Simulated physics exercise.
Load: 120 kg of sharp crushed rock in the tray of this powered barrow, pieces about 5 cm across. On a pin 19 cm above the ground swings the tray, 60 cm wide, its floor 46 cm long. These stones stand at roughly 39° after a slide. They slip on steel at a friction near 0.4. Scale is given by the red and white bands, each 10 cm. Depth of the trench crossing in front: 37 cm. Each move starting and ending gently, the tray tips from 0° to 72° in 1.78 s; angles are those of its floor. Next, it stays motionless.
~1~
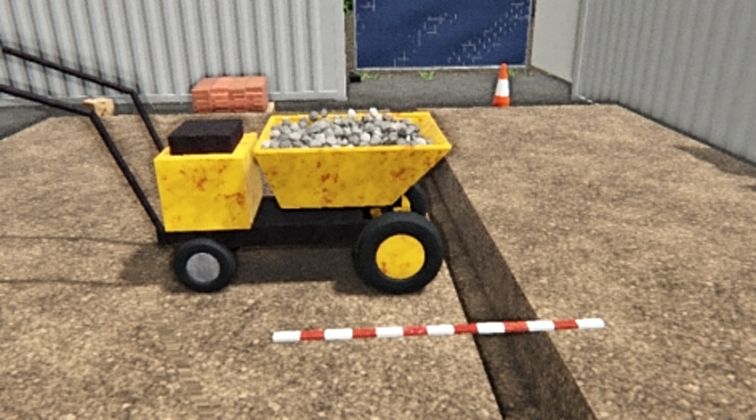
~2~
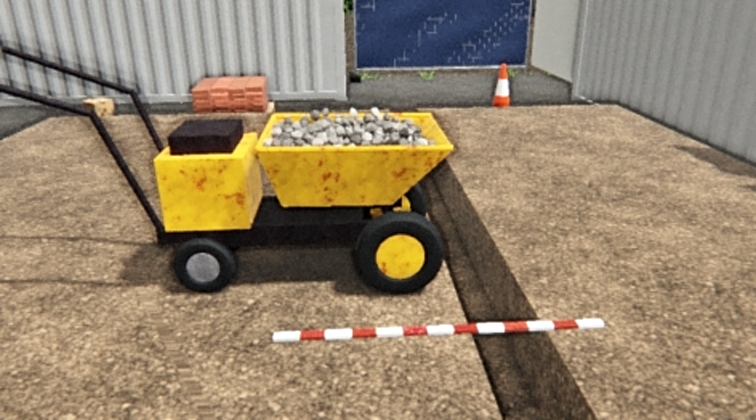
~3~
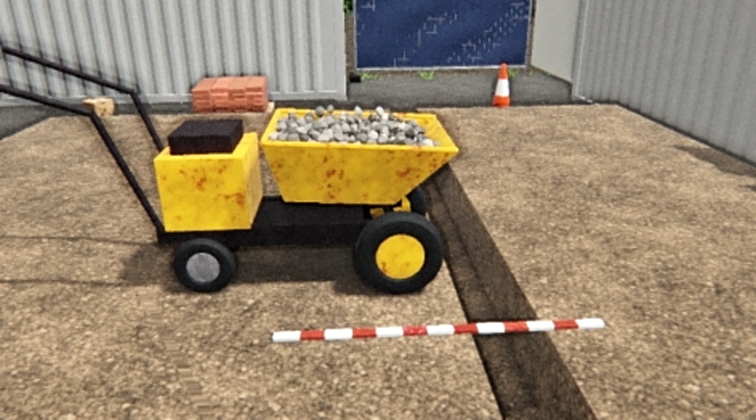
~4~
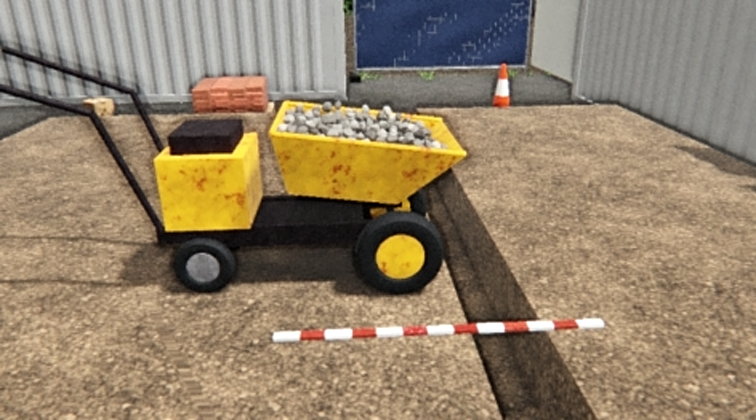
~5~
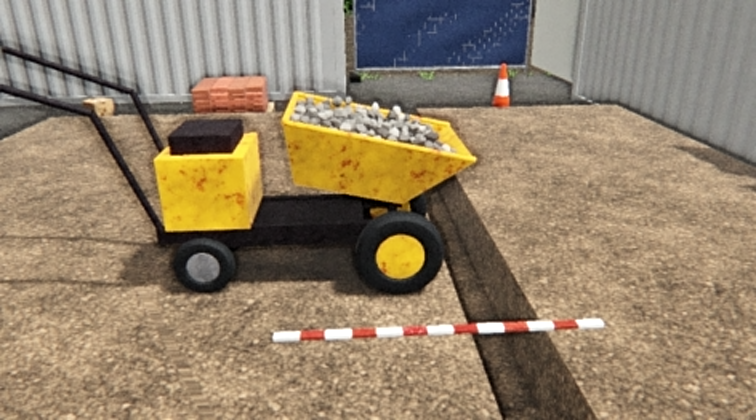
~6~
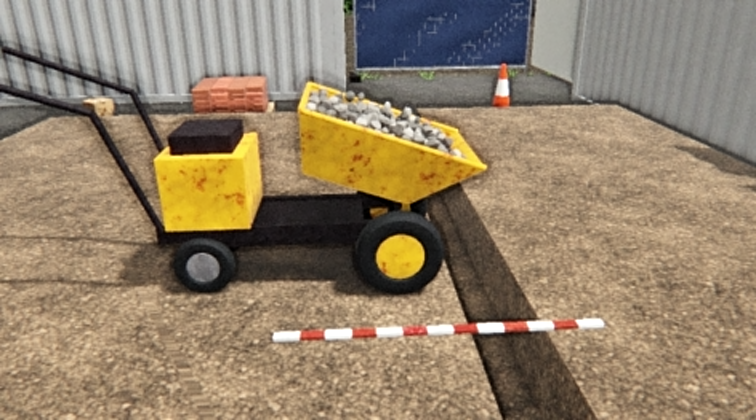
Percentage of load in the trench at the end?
15 per cent.
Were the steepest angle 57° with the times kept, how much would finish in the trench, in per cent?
With that change, near 15 per cent.
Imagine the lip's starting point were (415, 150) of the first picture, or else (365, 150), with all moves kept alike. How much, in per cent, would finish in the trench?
The first gives about 75 percent and the second about 100 percent.
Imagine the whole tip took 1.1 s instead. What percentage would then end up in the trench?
10 per cent.
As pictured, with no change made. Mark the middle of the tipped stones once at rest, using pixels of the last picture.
Centre estimate: Around (536, 254).
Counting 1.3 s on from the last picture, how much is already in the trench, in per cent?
About 5 per cent by then.
Then, 0.7 s after the last picture the floor is at 61°, 98 % in the tray, 2 % past the trench; the foremost stones are at (527, 230).
Then, 1.3 s after the last picture the floor is at 72°, 54 % in the tray, 3 % in the trench, 43 % past the trench; the foremost stones are at (594, 238).
Then, 1.6 s after the last picture the floor is at 72°, 32 % in the tray, 8 % in the trench, 59 % past the trench; the foremost stones are at (622, 241).
Then, 3.6 s after the last picture the floor is at 72°, 26 % in the tray, 15 % in the trench, 59 % past the trench; the foremost stones are at (629, 245).
